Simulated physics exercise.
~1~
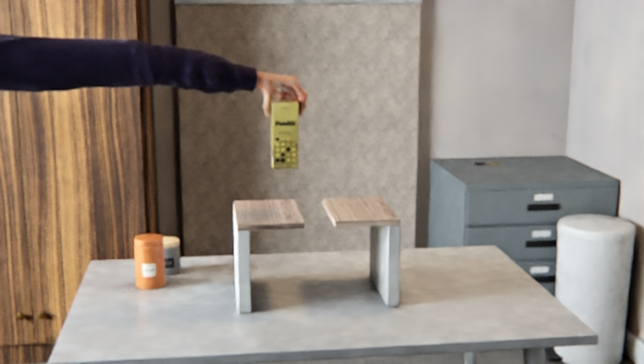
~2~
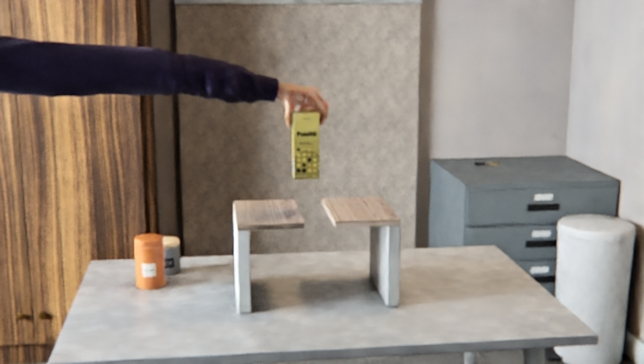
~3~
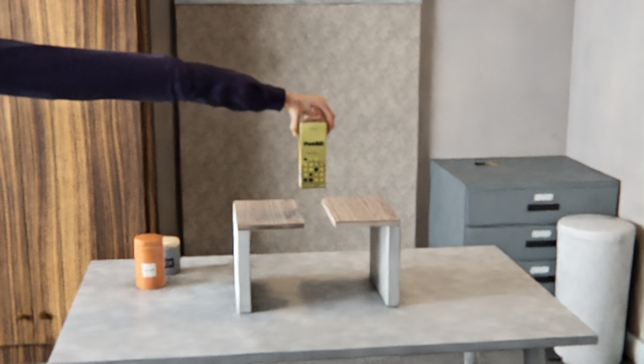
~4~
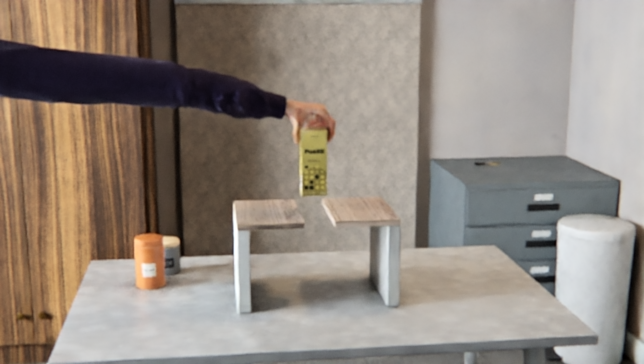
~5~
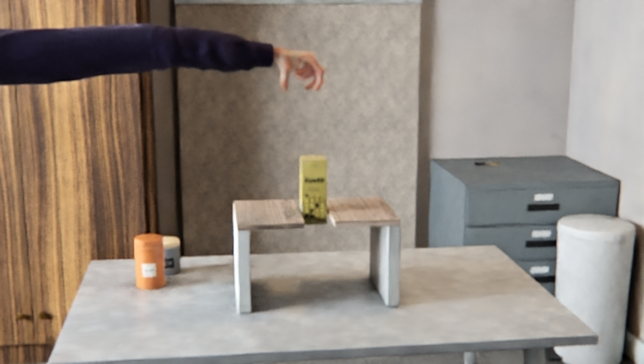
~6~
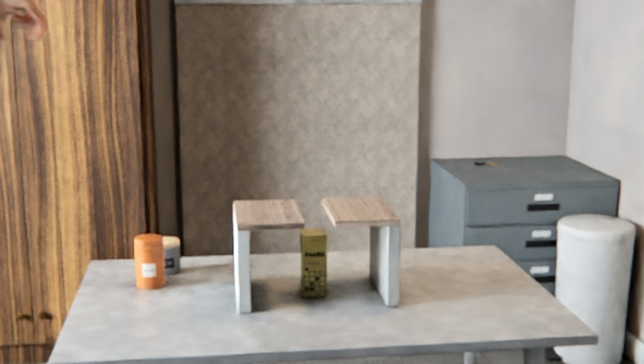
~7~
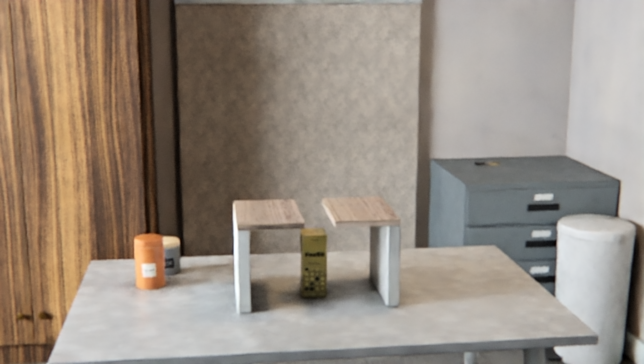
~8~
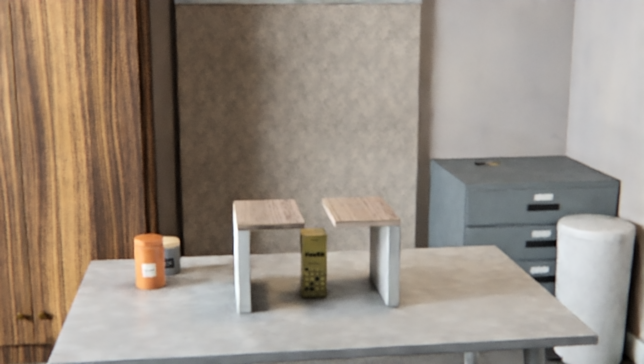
A yellow carton, released by a hand, drops through the gap between two supports onto the table.
